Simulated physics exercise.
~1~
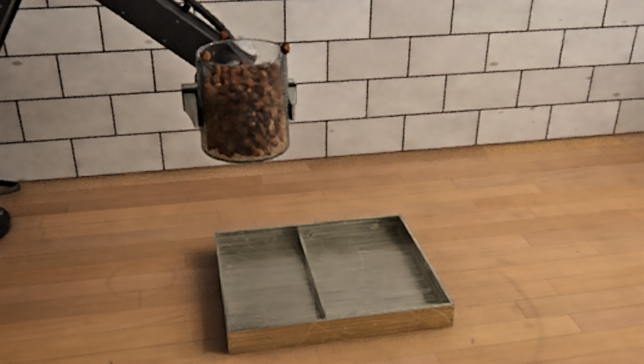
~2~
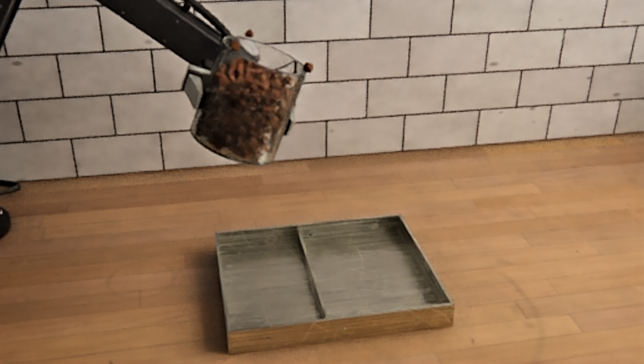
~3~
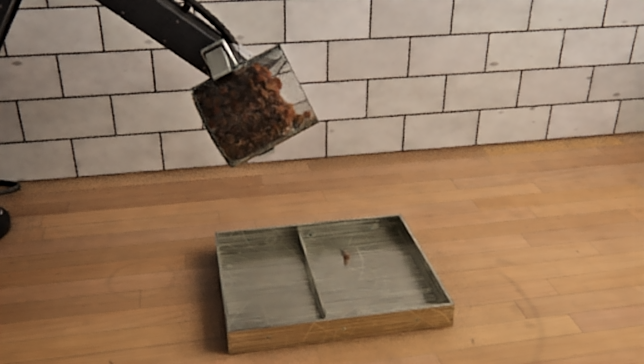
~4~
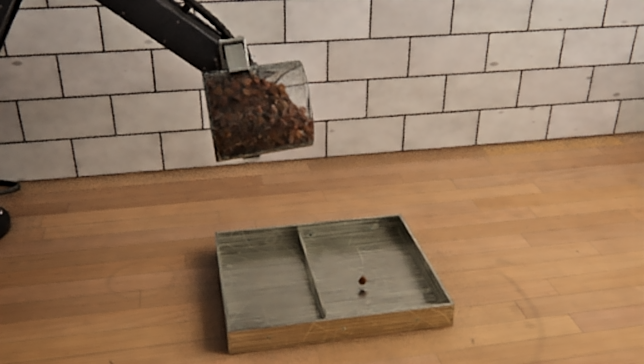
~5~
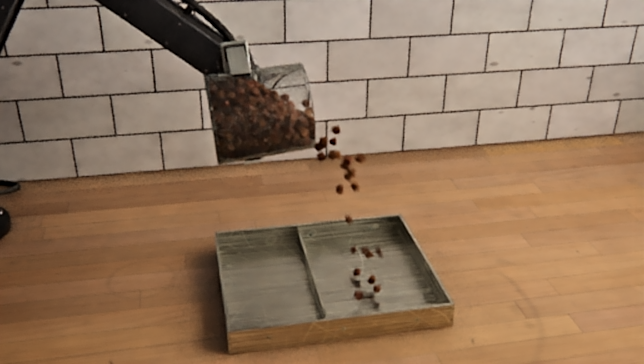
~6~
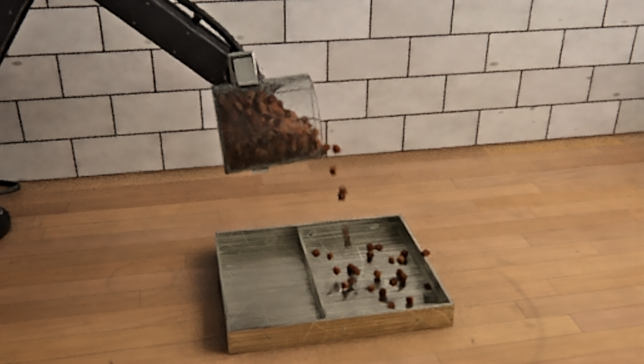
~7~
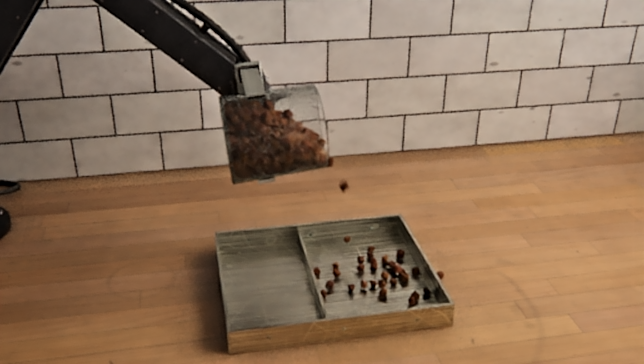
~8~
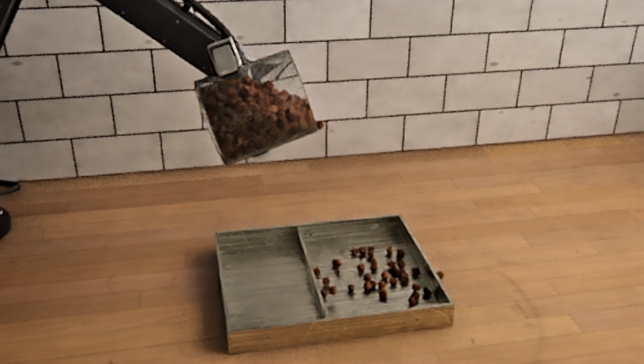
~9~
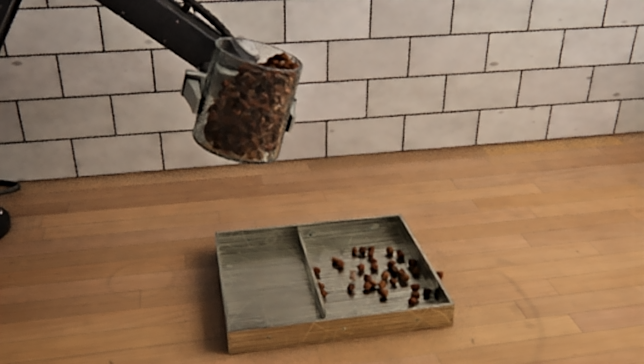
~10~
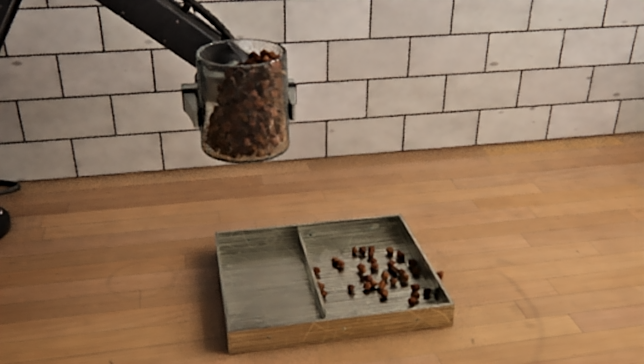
A black robot arm tipped a clear beaker full of brown pellets over a divided tray on a wooden table, spilling a small scattering into the right-hand section, then turned the beaker upright again with most of the pellets still inside.
